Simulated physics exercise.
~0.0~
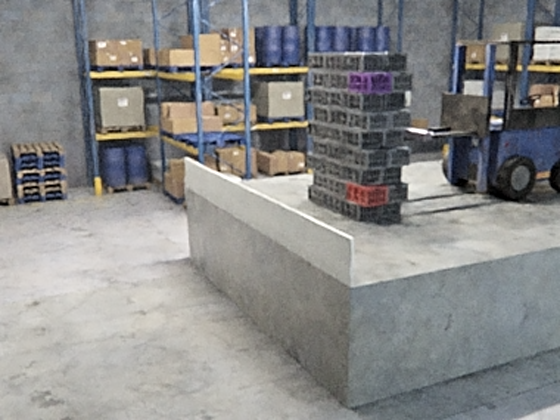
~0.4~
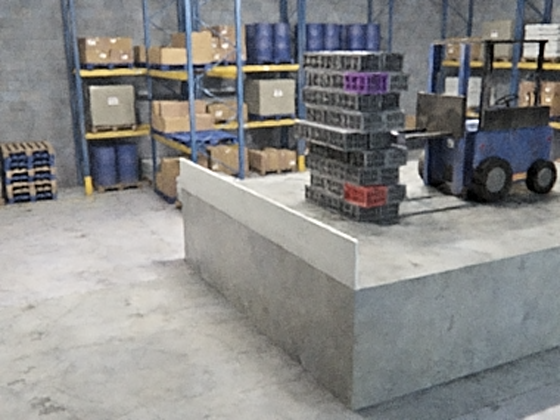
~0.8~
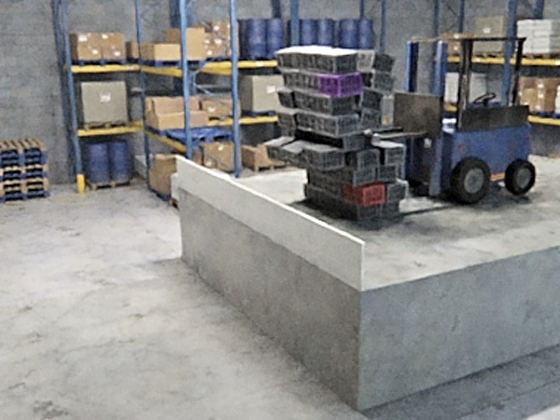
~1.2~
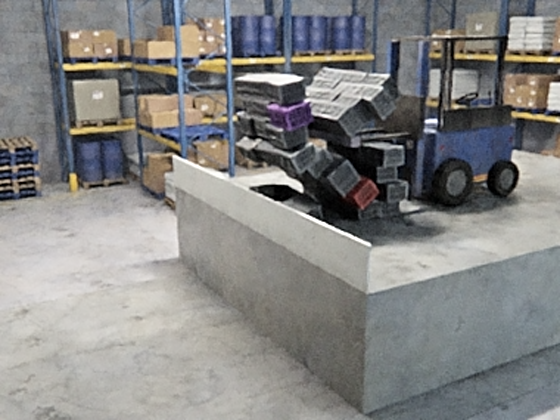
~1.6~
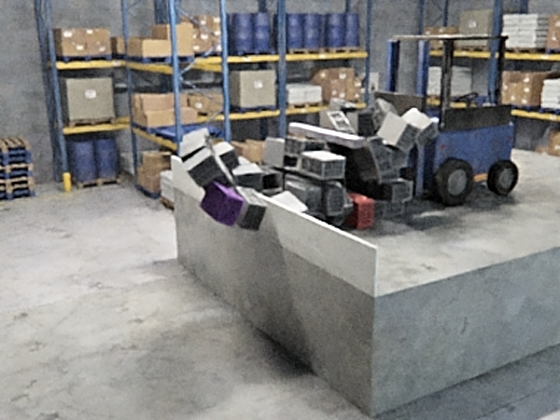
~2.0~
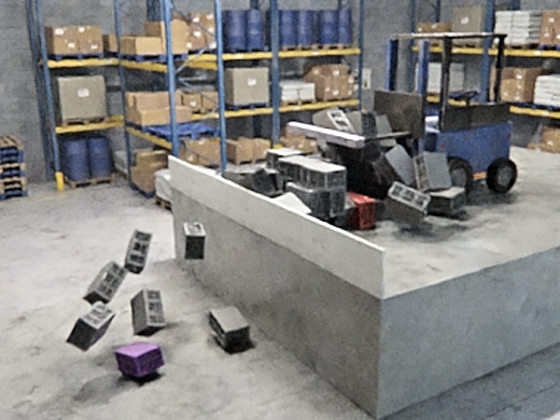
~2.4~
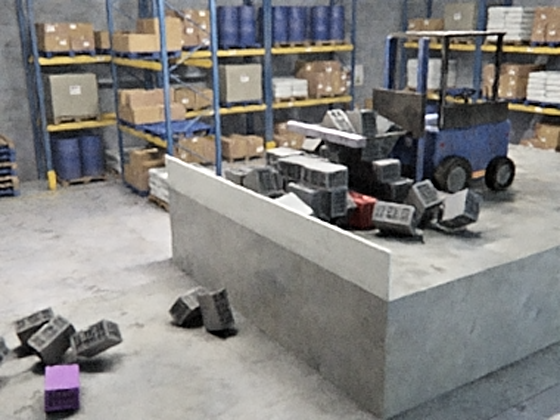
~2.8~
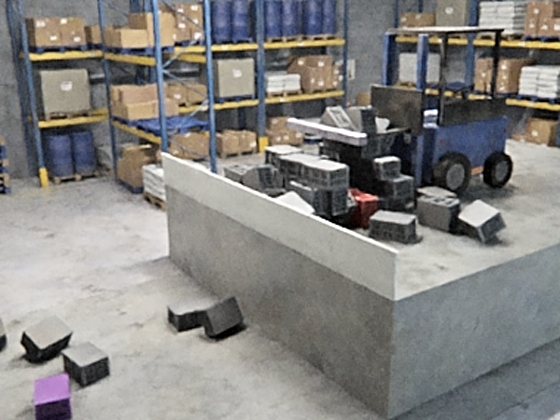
The clip opens on a tall stack of dark crates, one purple and one red among them, standing on a raised concrete platform in a warehouse, with a blue lift truck at its right. The truck moves left and its beam pushes into the stack, shoving the middle leftward. The upper layers tilt and break apart, some sliding back toward the truck while others pitch toward the low board. The purple crate and several dark ones tumble over it and drop to the floor. The truck stays still as the scattered crates settle, most heaped on the platform around the red one.
